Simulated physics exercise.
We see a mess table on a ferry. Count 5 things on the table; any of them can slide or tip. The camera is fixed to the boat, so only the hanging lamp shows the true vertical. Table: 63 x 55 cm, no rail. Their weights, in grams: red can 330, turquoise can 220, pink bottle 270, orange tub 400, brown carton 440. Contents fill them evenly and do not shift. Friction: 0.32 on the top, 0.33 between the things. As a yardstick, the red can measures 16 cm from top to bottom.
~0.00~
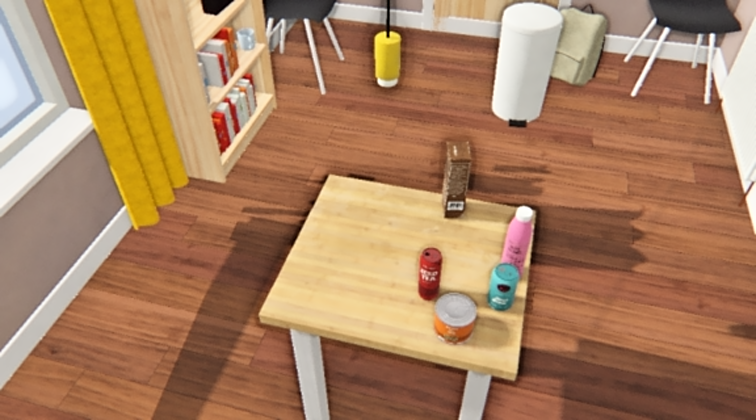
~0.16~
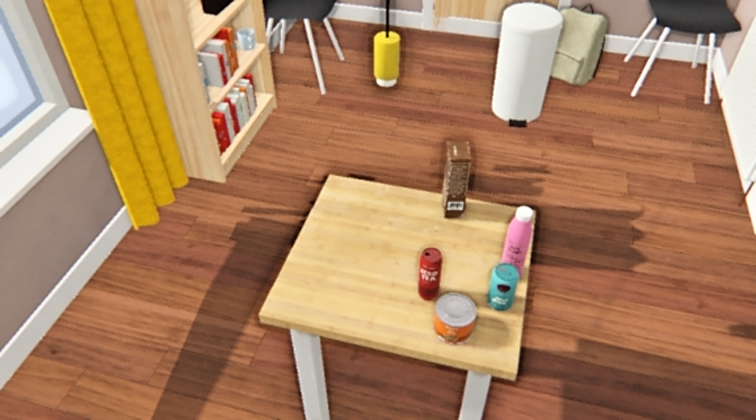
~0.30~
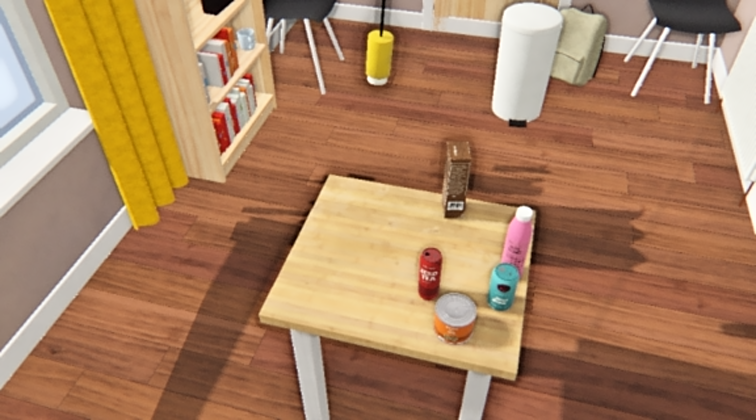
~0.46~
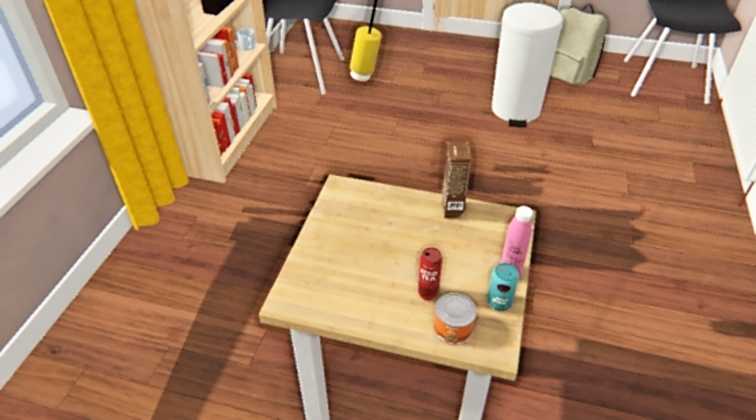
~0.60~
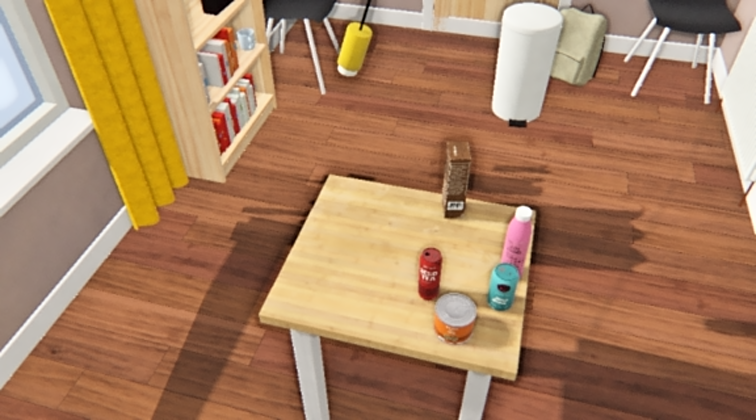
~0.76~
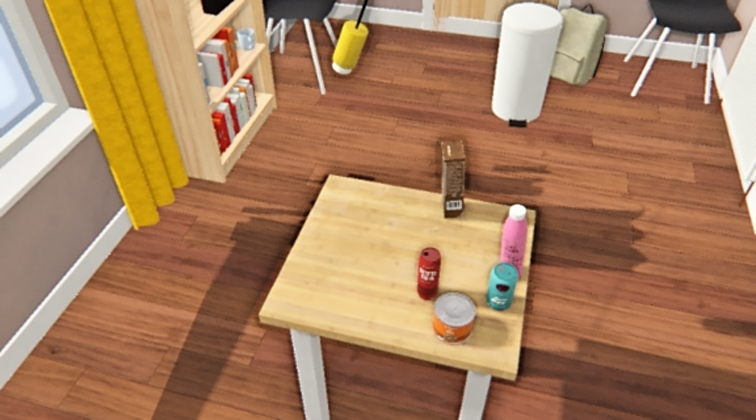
We see a red can, turquoise can, pink bottle, orange tub and brown carton on a wooden table while a yellow hanging object behind them swings left; then the tabletop items shift very slightly, the carton and bottle leaning left.
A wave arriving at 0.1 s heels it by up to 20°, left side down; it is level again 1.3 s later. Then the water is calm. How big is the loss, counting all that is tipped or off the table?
Tipped or gone: Two.
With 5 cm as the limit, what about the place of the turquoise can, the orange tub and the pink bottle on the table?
The turquoise can keeps its place; the orange tub holds its spot; the pink bottle gets shifted.
By 0.96 s, boat heeled 15°, left side down; red can 2 cm from its spot near (424, 274); turquoise can 2 cm from its spot near (497, 287); brown carton rocked 34° off its seat.
By 1.06 s, boat heeled 11°, left side down; red can 2 cm from its spot near (422, 274); turquoise can 2 cm from its spot near (495, 286); brown carton rocked 73° off its seat.
By 1.16 s, boat heeled 6°, left side down; red can 2 cm from its spot near (422, 274); turquoise can 2 cm from its spot near (495, 286); pink bottle on its side.
When it is over (1.9 s), lying over on the table, pink bottle and brown carton; the other 3 within 5 cm of the start. In the last view, red can near (422, 274), turquoise can near (495, 287).
